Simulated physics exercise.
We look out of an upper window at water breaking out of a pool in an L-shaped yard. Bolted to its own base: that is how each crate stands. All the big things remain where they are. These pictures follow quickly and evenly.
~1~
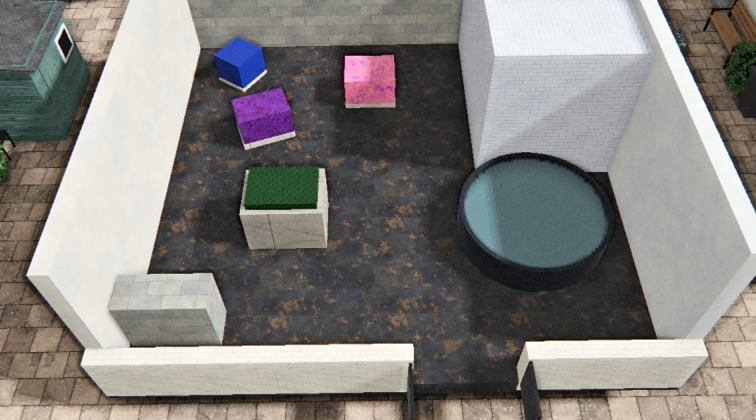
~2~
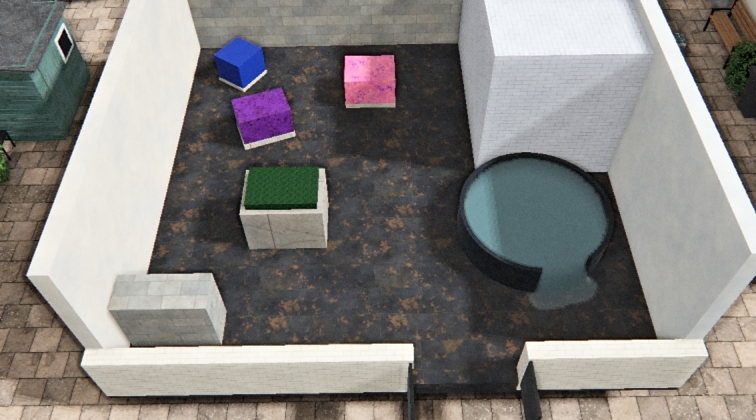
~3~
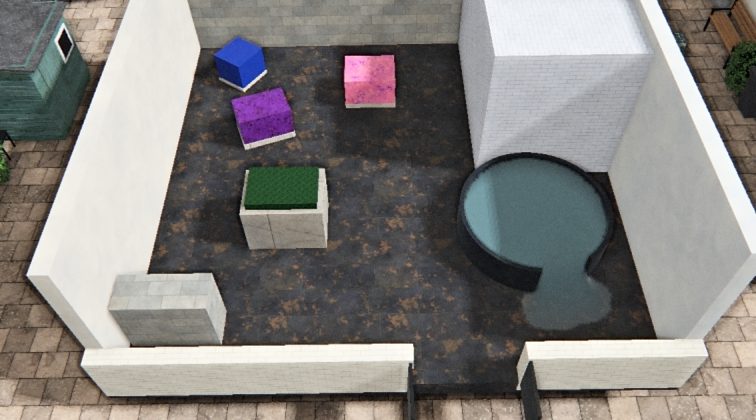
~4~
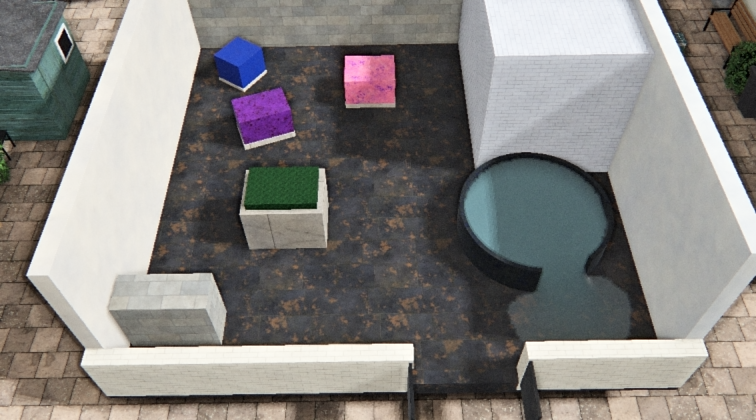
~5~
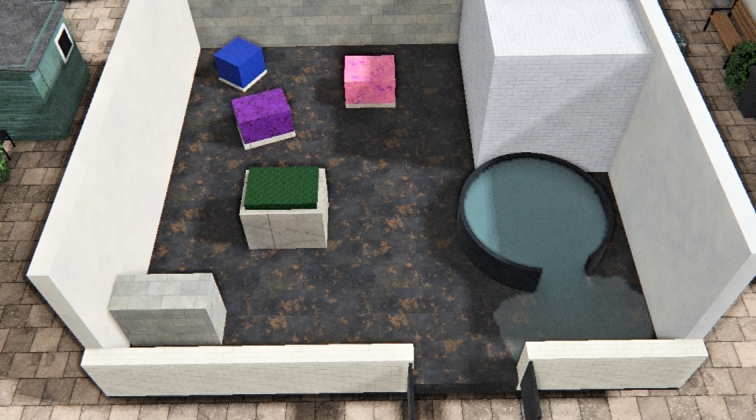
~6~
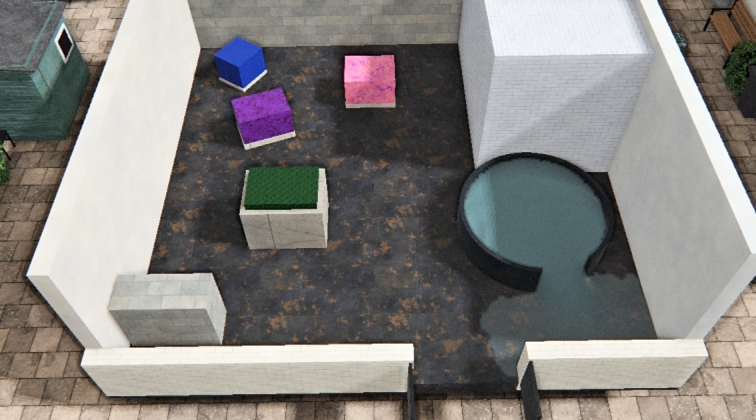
At first a round, dark-rimmed pool stands full and still in a walled yard with blue, purple, pink and green-topped blocks. Then its near side opens at the lower right, and water pours through the gap, spreading across the dark paving toward the front wall while the blocks stay put.
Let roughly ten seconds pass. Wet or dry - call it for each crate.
Calls: Pink crate - dry; blue crate - dry; purple crate - dry.
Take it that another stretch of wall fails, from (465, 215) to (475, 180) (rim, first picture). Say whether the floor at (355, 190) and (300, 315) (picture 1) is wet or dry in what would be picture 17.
I'd expect the first point to be reached and the second point to be reached.
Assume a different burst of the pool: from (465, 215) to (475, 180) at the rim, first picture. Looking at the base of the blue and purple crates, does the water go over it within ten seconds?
Then: The blue one is topped; the purple one is topped.
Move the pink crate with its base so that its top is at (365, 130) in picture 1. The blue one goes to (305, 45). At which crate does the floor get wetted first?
I'd say it is the pink-painted one.
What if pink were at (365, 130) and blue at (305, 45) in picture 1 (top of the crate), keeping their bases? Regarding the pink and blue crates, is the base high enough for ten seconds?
The pink one is not reached, the blue one is not reached.
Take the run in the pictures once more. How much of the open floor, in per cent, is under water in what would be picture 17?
Share estimate: About 15 per cent.
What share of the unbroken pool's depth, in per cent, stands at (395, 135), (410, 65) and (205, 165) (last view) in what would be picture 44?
In order: 0, 0, 0 %.
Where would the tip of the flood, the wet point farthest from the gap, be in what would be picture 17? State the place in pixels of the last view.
Estimated pixel: (364, 368).
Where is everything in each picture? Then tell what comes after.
The pool at (535, 211) is whole and still, in the first frame.
The front is at (535, 302), out from the gap at (562, 279), in the second frame.
Water pours out at (561, 281) and has run to (534, 320), in the third frame.
Water pours out at (561, 281) and has run to (619, 337), in the fourth frame.
The front is at a hidden place, out from the gap at (562, 280), in the fifth frame.
Water pours out at (562, 280) and has run to a hidden place, in the sixth frame.
A moment on, water covers 10 % of the floor; the pink crate not reached, the blue crate not reached, the purple crate not reached.
Next, water covers 15 % of the floor; the pink crate not reached, the blue crate not reached, the purple crate not reached.
Then, water covers 30 % of the floor; the pink crate not reached, the blue crate not reached, the purple crate not reached.
Later, water covers 45 % of the floor; the pink crate not reached, the blue crate not reached, the purple crate not reached.
In the end, water covers 50 % of the floor; the pink crate stayed above the water, the blue crate stayed above the water, the purple crate stayed above the water.
